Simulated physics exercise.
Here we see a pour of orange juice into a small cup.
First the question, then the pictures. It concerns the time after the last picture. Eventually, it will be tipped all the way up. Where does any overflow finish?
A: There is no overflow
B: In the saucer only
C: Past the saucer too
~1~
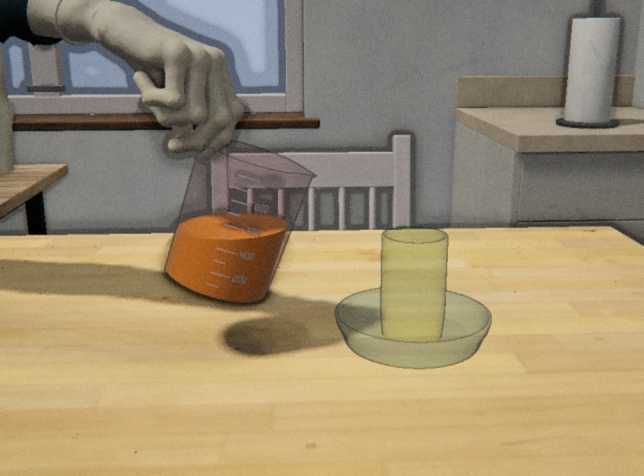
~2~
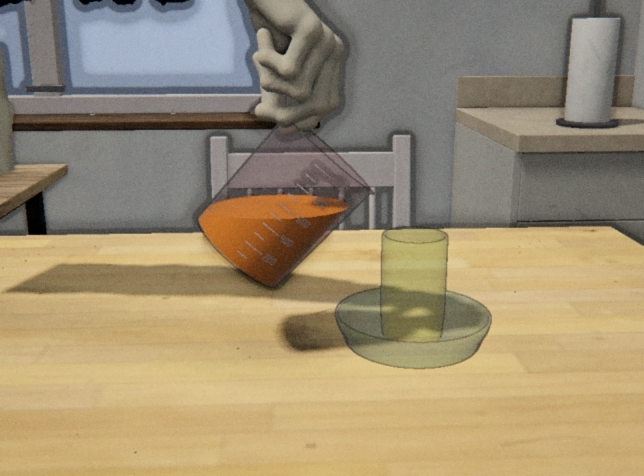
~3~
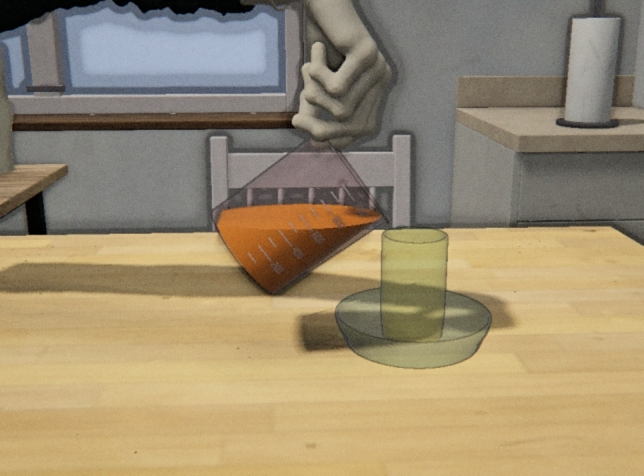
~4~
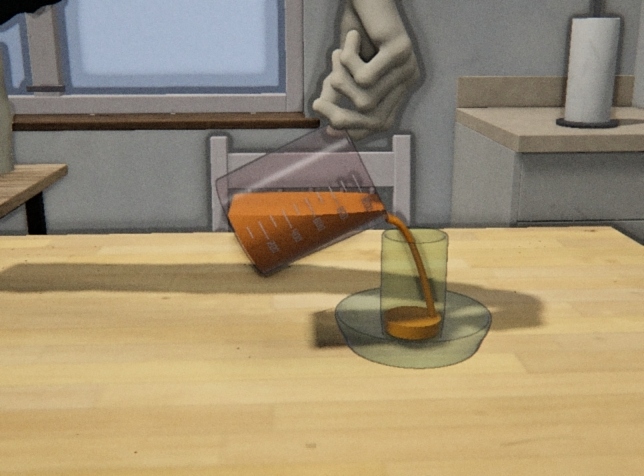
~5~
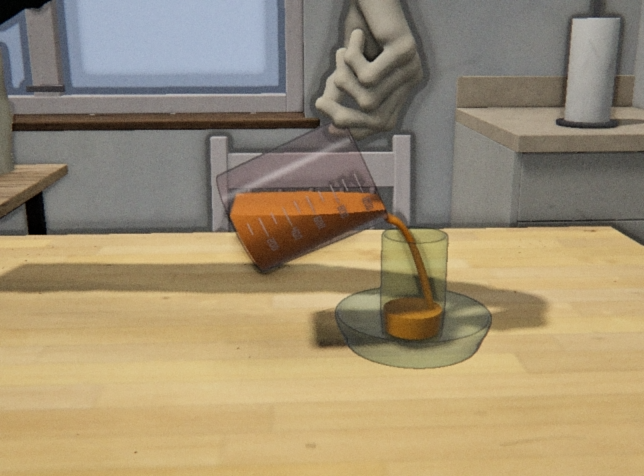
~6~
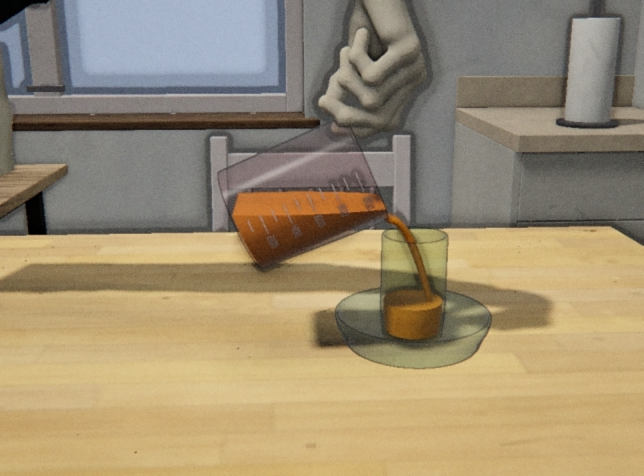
B, in the saucer only.
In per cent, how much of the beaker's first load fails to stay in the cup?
About 40 %.
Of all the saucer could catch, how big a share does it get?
Close to 60%.
Shortly, the cup is nearly full; the saucer is dry.
Then, the cup is full to the brim; the saucer is wet, with room to spare.
At the finish, the cup is full to the brim; the saucer is wet, with room to spare.
